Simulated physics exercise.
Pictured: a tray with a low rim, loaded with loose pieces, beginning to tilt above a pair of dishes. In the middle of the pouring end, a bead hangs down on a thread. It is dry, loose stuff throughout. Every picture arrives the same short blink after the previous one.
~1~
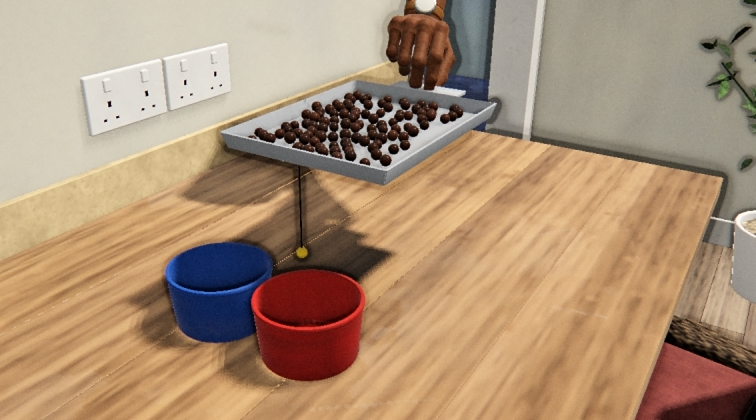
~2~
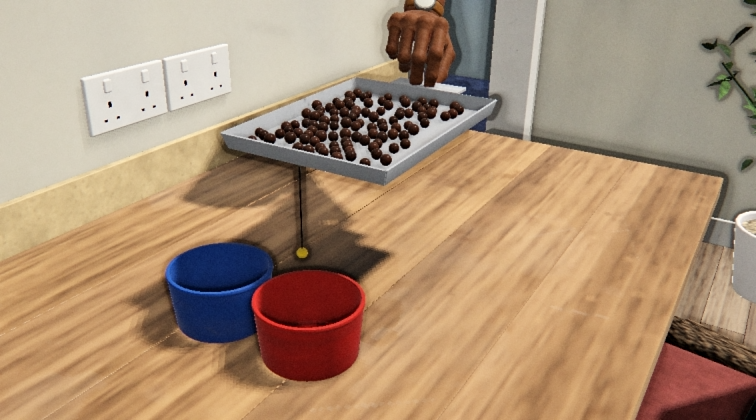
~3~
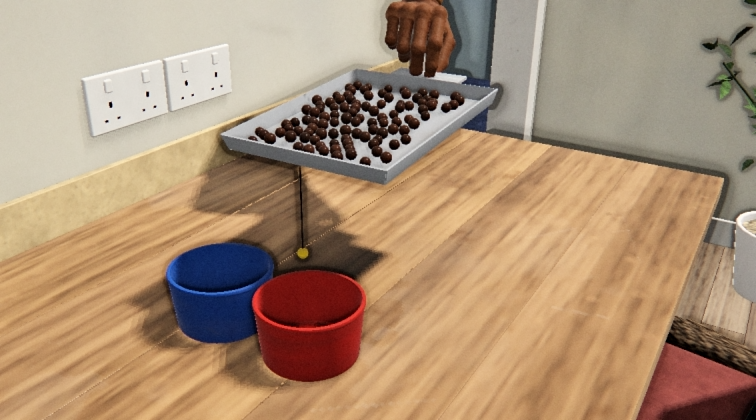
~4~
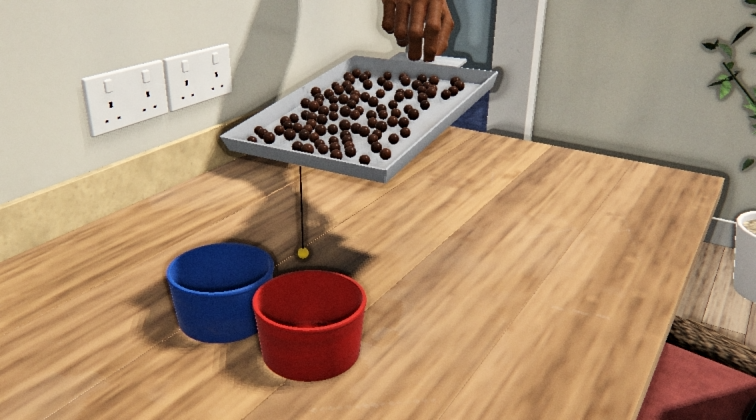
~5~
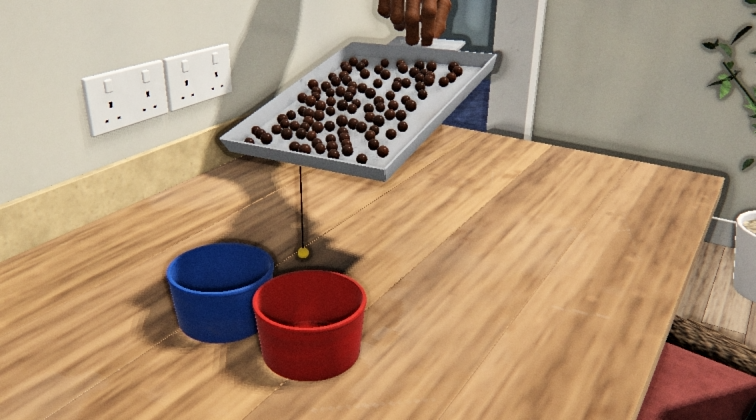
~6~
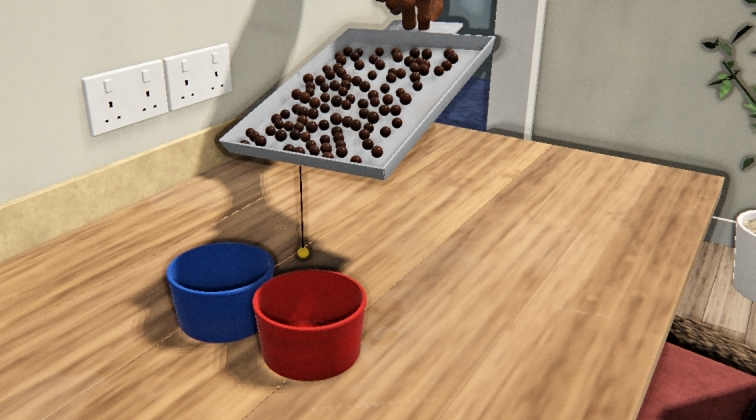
On a wooden worktop by a wall with sockets, a dark-skinned hand holds the far edge of a grey tray of loose brown balls above a blue dish and a red dish. The hand gradually raises that edge, tilting the tray toward the dishes, and the balls shift slightly across it.
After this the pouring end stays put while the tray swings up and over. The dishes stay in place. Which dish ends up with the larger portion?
Watch, the one on the left side catches more of it.
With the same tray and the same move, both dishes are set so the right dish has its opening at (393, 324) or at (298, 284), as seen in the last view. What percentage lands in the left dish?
Trial 1: 30 percent; trial 2: 50 percent.
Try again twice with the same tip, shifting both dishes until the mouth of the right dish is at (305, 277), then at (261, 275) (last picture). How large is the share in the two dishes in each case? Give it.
70 %, 80 %.
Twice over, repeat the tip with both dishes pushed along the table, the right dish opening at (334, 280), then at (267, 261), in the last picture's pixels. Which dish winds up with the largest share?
Place 1 - the dish at left; place 2 - the dish at right.
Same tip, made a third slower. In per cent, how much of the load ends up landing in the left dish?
Roughly 70 percent.
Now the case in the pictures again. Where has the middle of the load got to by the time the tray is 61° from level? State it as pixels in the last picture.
Somewhere near pixel (274, 140).
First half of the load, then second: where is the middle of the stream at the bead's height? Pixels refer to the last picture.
First half (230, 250); second half (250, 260).
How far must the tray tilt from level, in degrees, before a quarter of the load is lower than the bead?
About 80 degrees.
Soon after the last picture, tray tipped steeply; most on the tray; a stray few in the left dish; a small part in the air.
A little later, tray tipped right over; a small part on the tray; a small part in the right dish; about half in the left dish; a small part outside both; about a quarter in the air.
Later still, tray tipped past a quarter turn; about a quarter in the right dish; about two thirds in the left dish; a small part outside both.
By the end, tray tipped past a quarter turn; about a quarter in the right dish; about two thirds in the left dish; a small part outside both.
